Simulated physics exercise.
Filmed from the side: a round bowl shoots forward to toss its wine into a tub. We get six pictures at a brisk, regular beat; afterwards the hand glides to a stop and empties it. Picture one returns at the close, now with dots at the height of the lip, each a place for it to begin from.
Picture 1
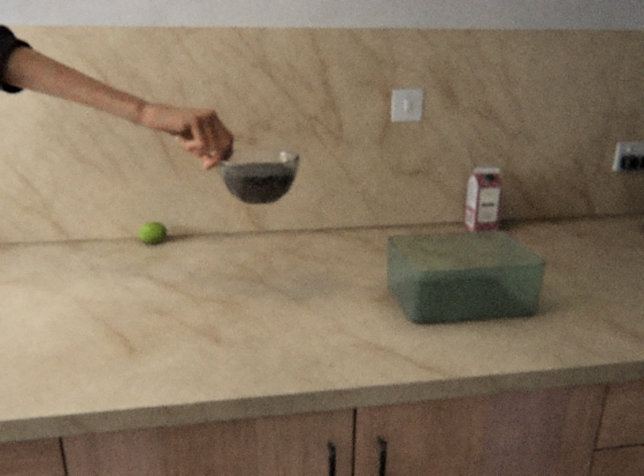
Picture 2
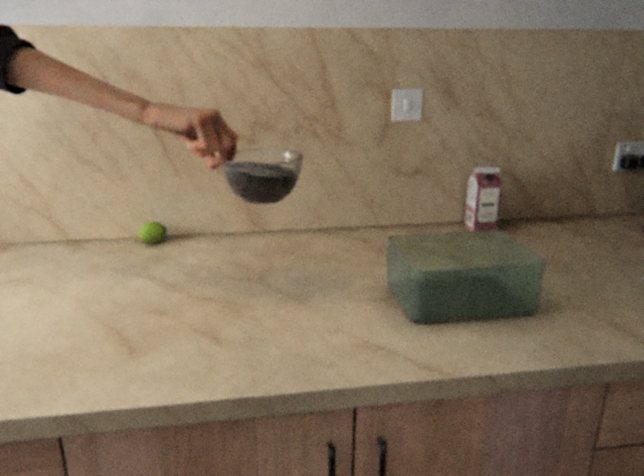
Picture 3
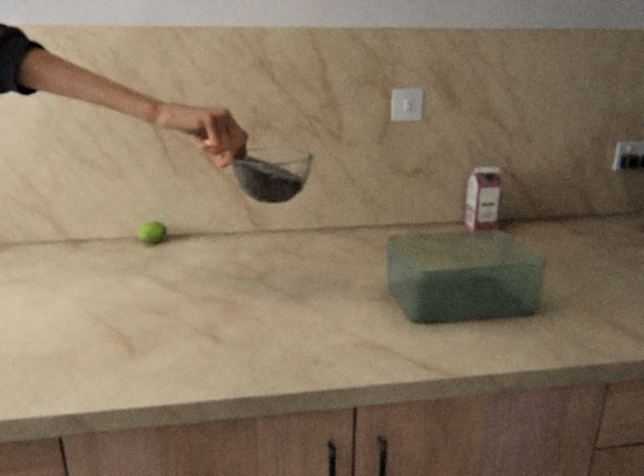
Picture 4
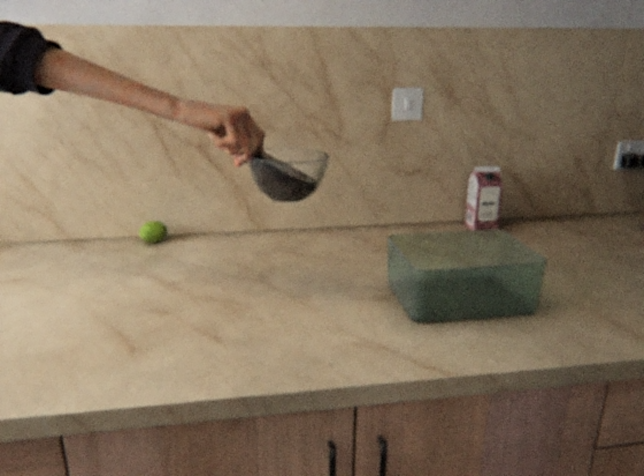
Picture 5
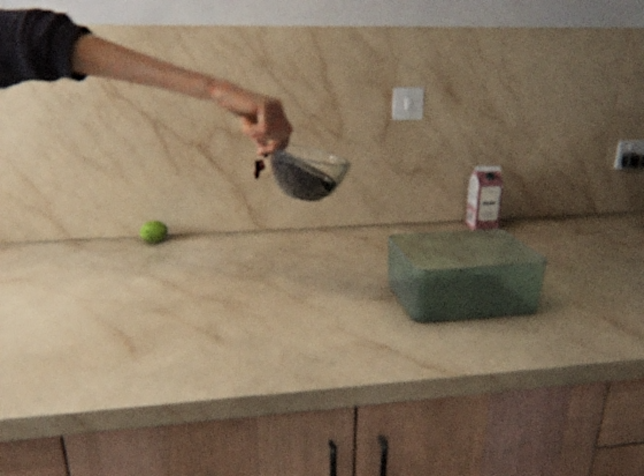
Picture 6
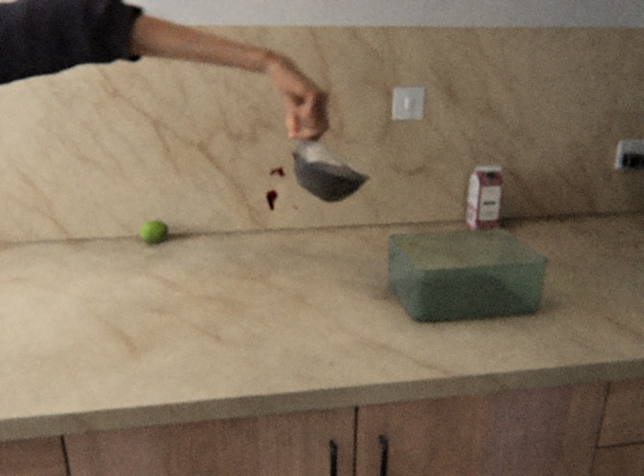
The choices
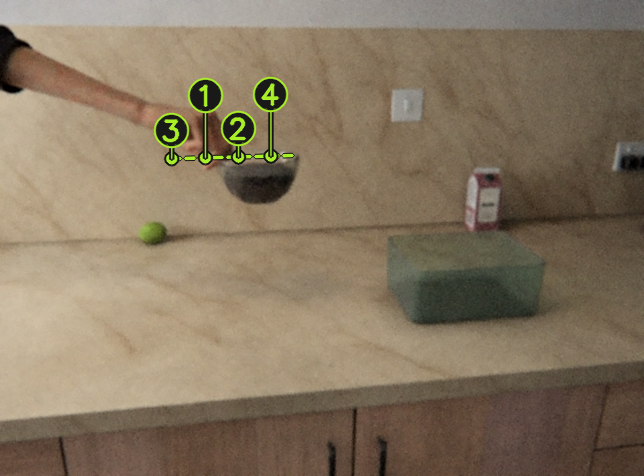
We see a hand holding a round bowl of dark wine above a counter with a green tub at right; the arm swings the bowl rightward, tipping it forward as dark drops leave its left side and trail behind.
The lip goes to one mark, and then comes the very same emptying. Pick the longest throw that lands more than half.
That is place 4.
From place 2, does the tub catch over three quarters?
No.
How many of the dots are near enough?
One of the four.
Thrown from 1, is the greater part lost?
Yes, it does.
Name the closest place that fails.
2.
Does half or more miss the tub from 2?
Yes, it does.
On the marked copy, 1 at (205, 157); 2 at (238, 156); 3 at (171, 158); 4 at (270, 156).
For place 1, about 0 % lands in the tub, 98 % falls short.
For place 2, about 25 % lands in the tub, 69 % falls short and 6 % goes beside or beyond.
For place 3, about 0 % lands in the tub, 100 % falls short.
For place 4, about 64 % lands in the tub, 22 % falls short and 13 % goes beside or beyond.
